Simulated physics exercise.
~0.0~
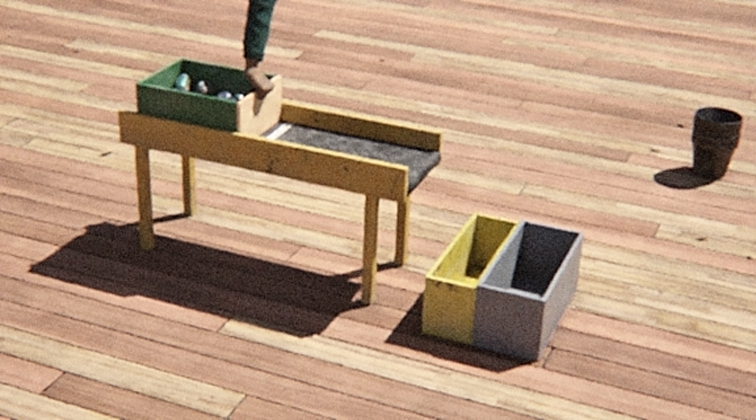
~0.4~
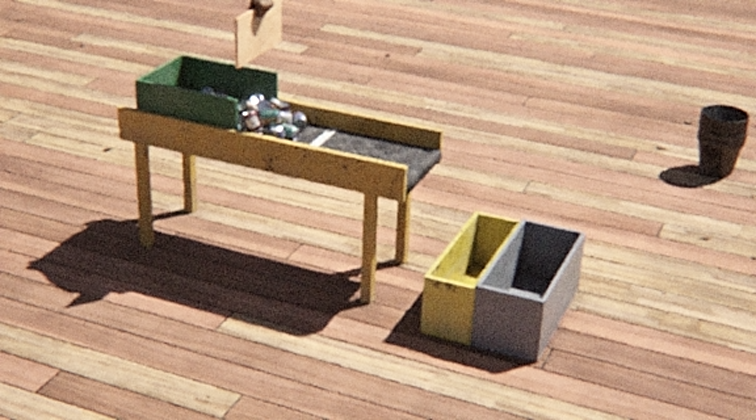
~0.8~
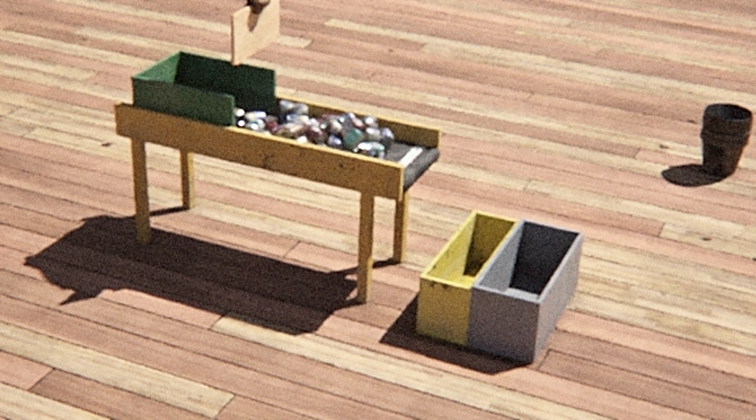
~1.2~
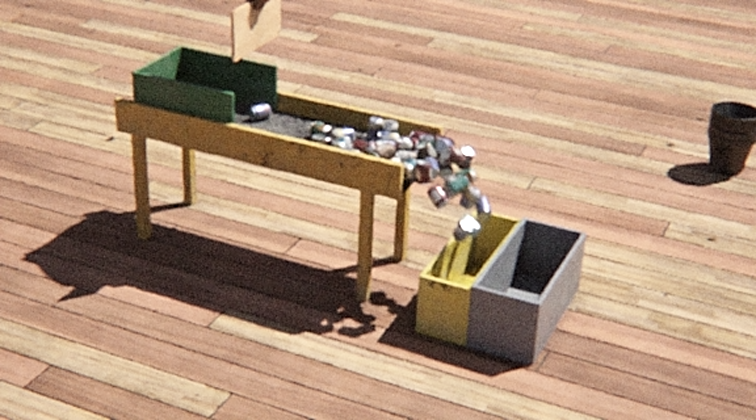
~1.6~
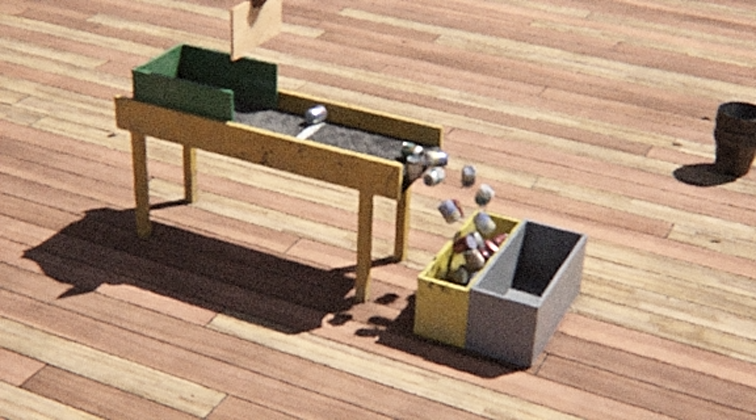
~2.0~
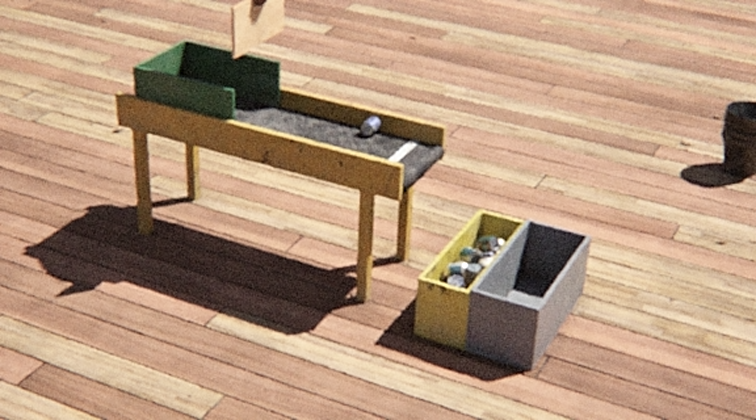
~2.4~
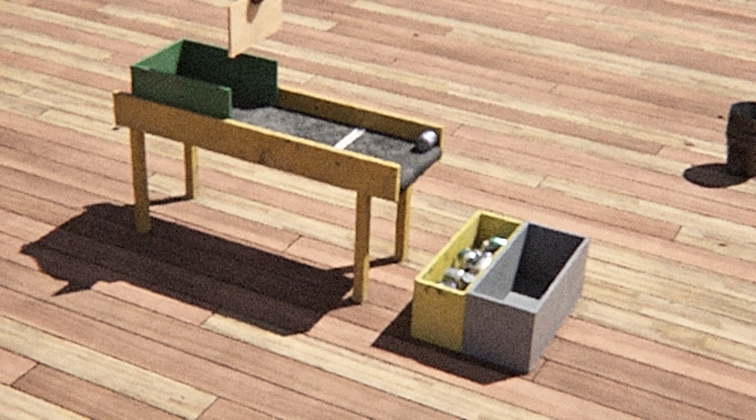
A hand lifted the gate of a green pen, and a heap of small shiny cans rode a dark belt to the right and tumbled off its end into a yellow tote, leaving one last straggler near the belt's edge.
